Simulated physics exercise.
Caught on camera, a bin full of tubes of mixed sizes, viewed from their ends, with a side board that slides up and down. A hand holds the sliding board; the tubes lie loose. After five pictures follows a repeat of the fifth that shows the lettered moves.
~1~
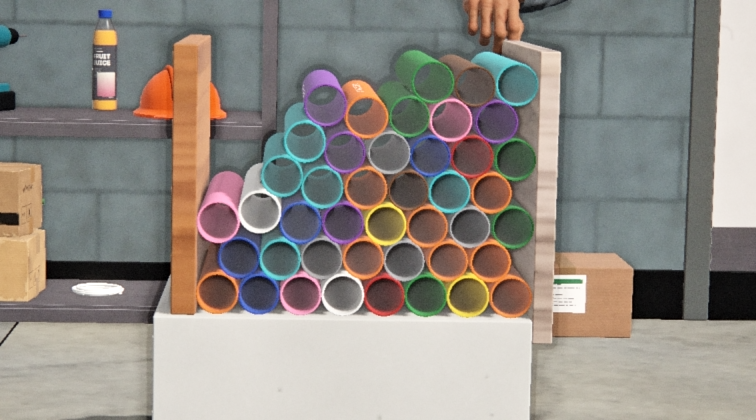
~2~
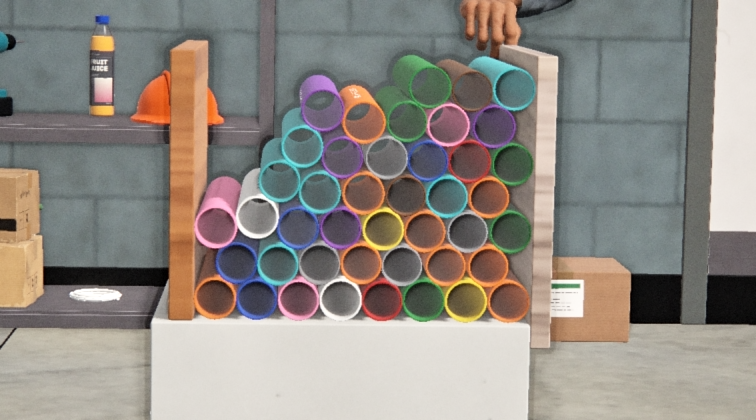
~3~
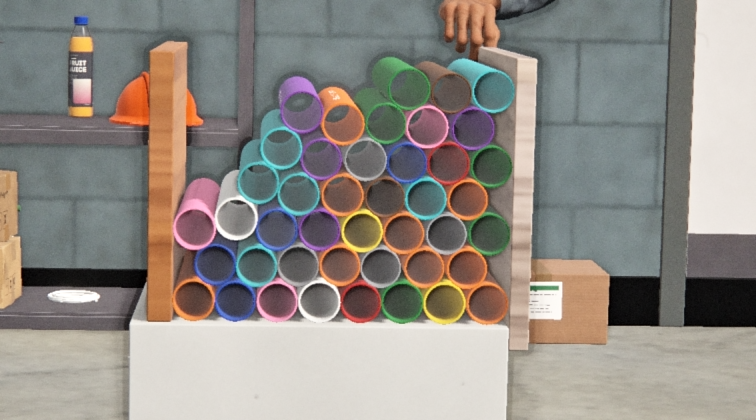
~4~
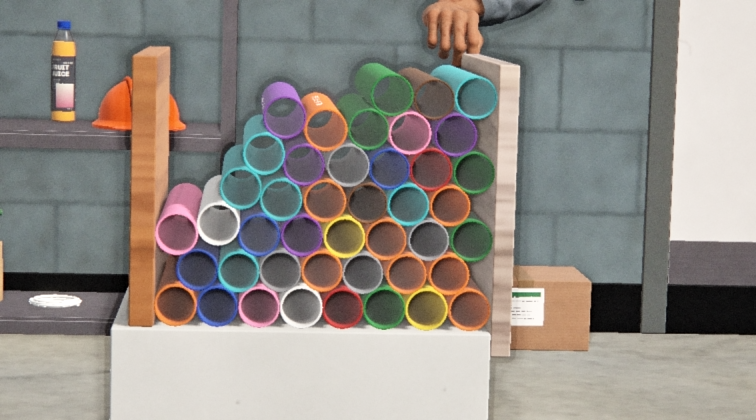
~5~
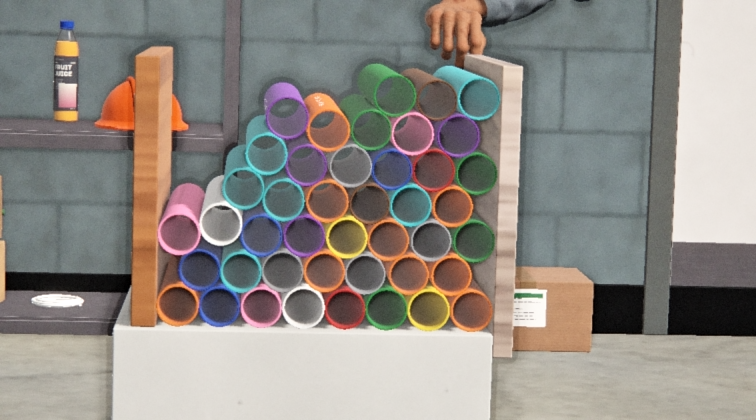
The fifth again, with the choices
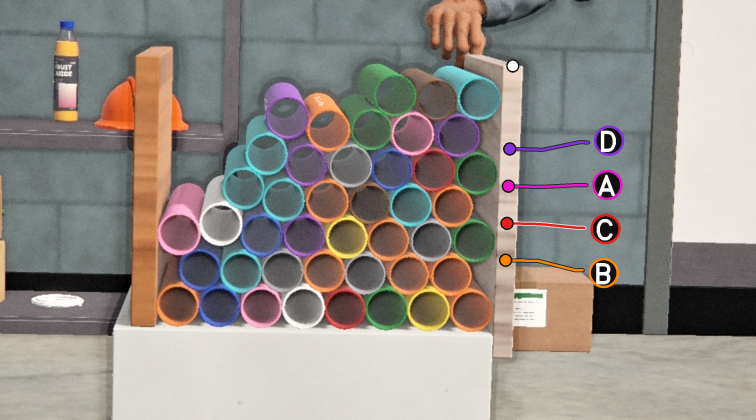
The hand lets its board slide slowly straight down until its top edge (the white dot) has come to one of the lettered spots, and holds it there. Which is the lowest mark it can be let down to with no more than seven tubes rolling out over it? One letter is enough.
Down to B.
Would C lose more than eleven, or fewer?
Fewer than eleven.
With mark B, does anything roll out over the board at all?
Yes, at B.
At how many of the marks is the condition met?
The number is four.
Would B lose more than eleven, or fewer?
At B, fewer than eleven.
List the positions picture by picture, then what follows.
A blue tube (300, 223); a turquoise tube (322, 188); a white tube (260, 211), in the first picture.
A white tube (257, 217); a pink tube (448, 126), in the second picture.
A brown tube (451, 93); side board (498, 185), in the third picture.
An orange tube (175, 306); a green tube (384, 308), in the fourth picture.
A grey tube (365, 274); an orange tube (388, 241); a blue tube (261, 235), in the fifth picture.
On the copy, A at (508, 186); B at (506, 260); C at (507, 223); D at (510, 149); the white dot at (513, 66).
On B. First, top of the board (498, 149).
Then, top of the board (495, 244).
Finally, top of the board (494, 259), about four out over the board.
By contrast, A one out over the board; C three out over the board; D none out over the board.
